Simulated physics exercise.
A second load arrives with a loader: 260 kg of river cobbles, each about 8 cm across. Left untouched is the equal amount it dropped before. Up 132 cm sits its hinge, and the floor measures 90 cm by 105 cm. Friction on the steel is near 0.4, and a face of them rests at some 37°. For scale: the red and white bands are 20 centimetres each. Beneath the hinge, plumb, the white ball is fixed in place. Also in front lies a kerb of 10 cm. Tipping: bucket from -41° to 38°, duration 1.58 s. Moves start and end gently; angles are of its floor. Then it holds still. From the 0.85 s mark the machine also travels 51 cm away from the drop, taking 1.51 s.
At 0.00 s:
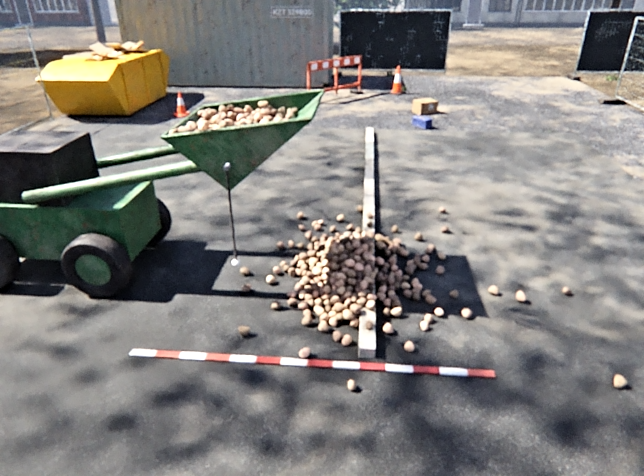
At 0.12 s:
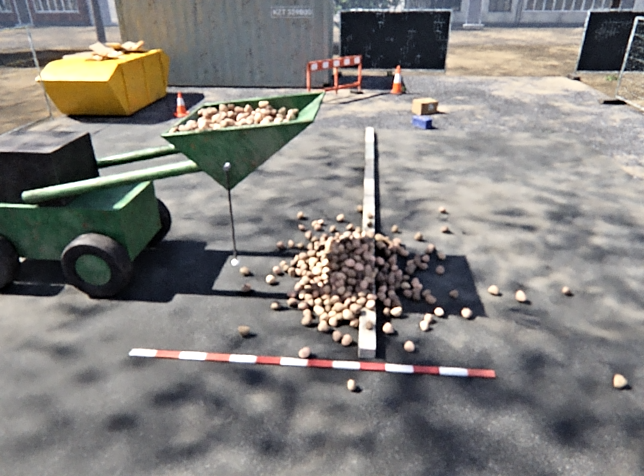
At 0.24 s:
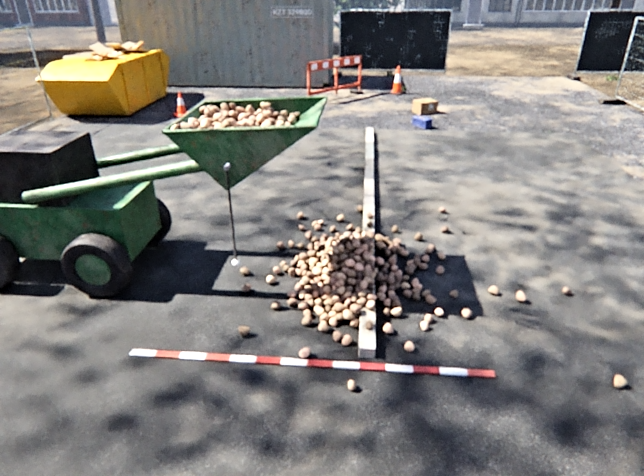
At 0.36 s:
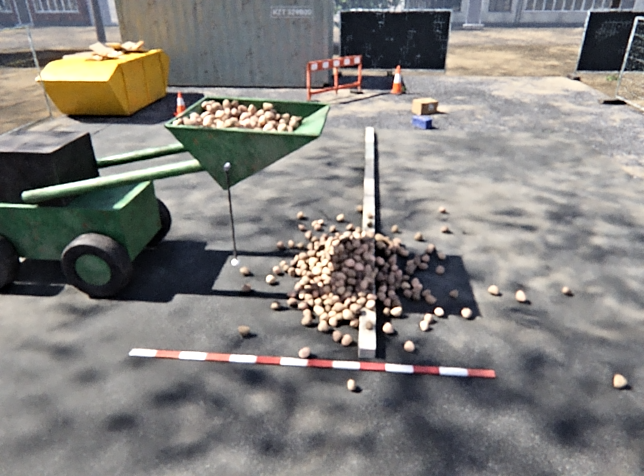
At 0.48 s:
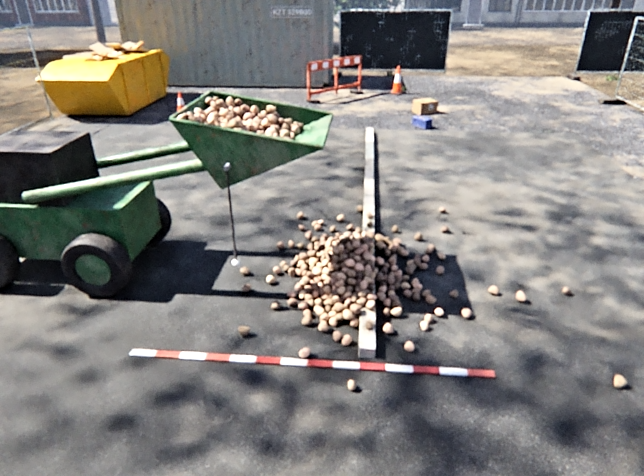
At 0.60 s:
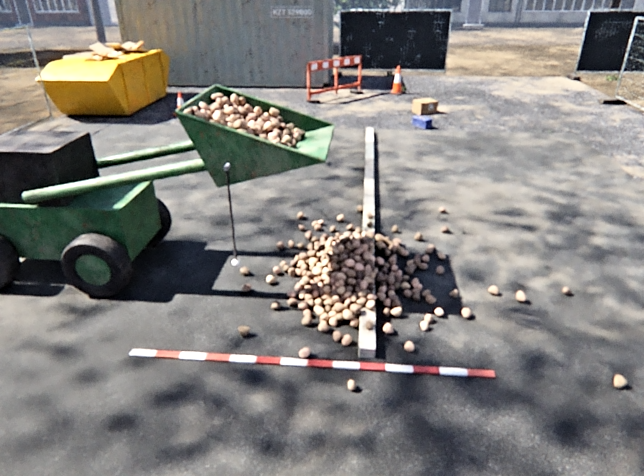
At the start, a green machine on the left holds a bucket of rounded, tan stones beside a heap lying across a pale kerb. The bucket slowly tilts forward, its right-hand lip lowering and its rear rising, while the stones inside shift slightly and the heap on the ground stays still.
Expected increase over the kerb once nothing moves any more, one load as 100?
About 1 in every hundred.
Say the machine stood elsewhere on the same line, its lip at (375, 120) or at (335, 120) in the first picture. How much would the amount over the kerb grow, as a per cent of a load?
50 % and 10 %.
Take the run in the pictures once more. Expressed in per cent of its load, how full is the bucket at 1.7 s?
Reading: Near 35 % of the load.
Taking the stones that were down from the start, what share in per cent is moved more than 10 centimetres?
Around 5 in a hundred.
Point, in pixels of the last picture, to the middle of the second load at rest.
I'd say close to (303, 268).
After 1.2 s the floor is at 25°; in per cent of one load, 100 in the bucket, 80 on this side of the kerb, 20 over the kerb; the foremost stones are at (494, 280).
After 1.7 s the floor is at 38°; in per cent of one load, 33 in the bucket, 147 on this side of the kerb, 20 over the kerb; the foremost stones are at (494, 280).
After 2.8 s the floor is at 38°; in per cent of one load, 0 in the bucket, 179 on this side of the kerb, 20 over the kerb; the foremost stones are at (494, 280).
After 5.3 s the floor is at 38°; in per cent of one load, 0 in the bucket, 179 on this side of the kerb, 20 over the kerb; the foremost stones are at (494, 280). Net gain over the kerb, 1.
